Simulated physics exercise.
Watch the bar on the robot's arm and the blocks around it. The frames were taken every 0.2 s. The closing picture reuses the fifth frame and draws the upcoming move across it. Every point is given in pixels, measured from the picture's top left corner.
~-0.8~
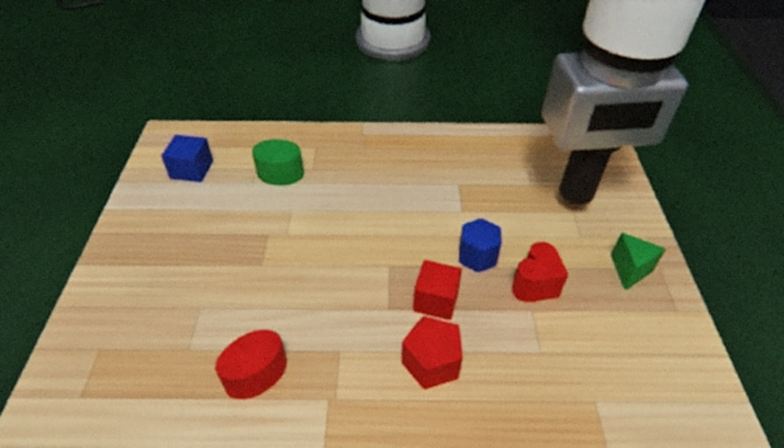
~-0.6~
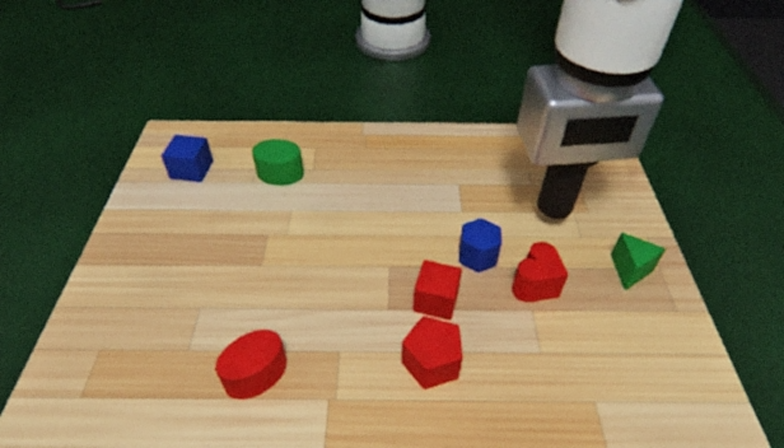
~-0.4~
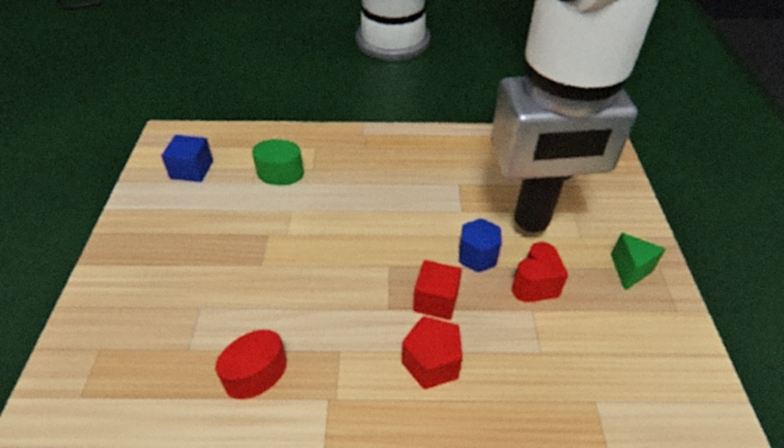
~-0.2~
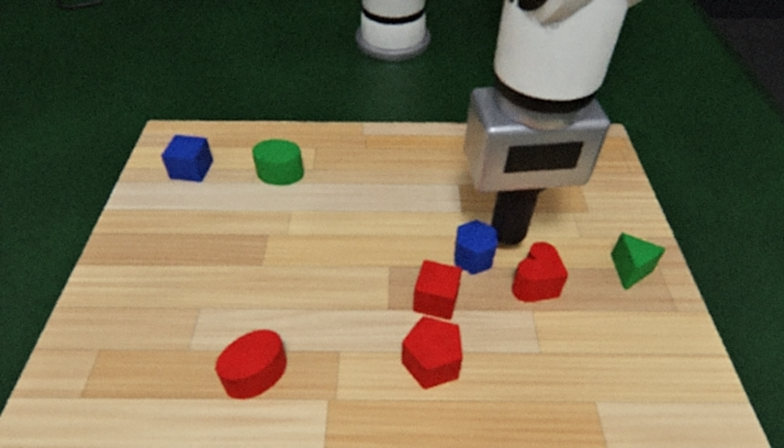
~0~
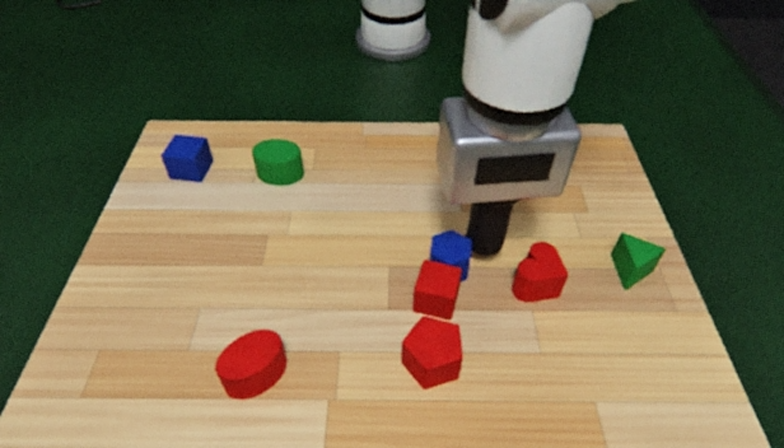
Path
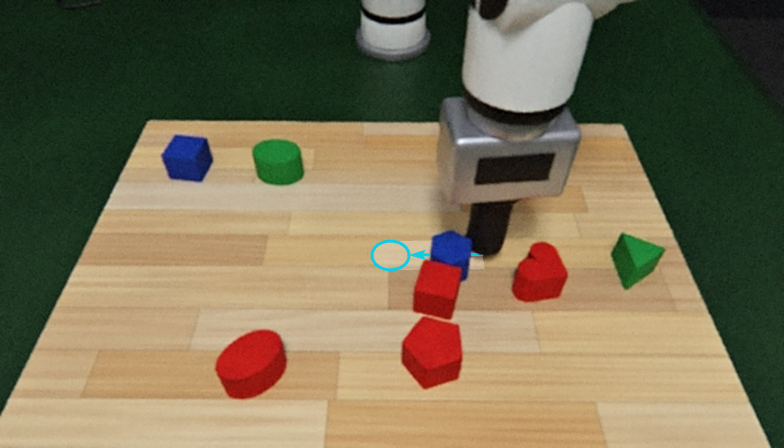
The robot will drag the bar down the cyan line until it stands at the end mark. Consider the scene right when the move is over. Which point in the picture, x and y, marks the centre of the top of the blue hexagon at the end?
About (391, 263).
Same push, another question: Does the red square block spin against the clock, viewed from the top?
Yes
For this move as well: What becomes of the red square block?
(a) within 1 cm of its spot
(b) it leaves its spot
It's b.
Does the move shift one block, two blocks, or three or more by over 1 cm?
Blocks displaced: 2.
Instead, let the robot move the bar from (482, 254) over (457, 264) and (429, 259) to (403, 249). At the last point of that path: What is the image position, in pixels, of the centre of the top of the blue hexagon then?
Just about (393, 256).
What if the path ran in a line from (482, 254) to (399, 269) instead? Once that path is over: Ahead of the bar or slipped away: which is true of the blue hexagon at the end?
At that point it is up front.
The line goes from (482, 254) directly to (391, 255).
What follows on the original path. Halfway along, bar (437, 243); red square block (430, 288), turned 25° anticlockwise; blue hexagon (414, 256), turned 45° anticlockwise.
At the end, bar (391, 244); red square block (429, 289), turned 30° anticlockwise; blue hexagon (391, 263), turned 95° anticlockwise; red heart block unmoved.
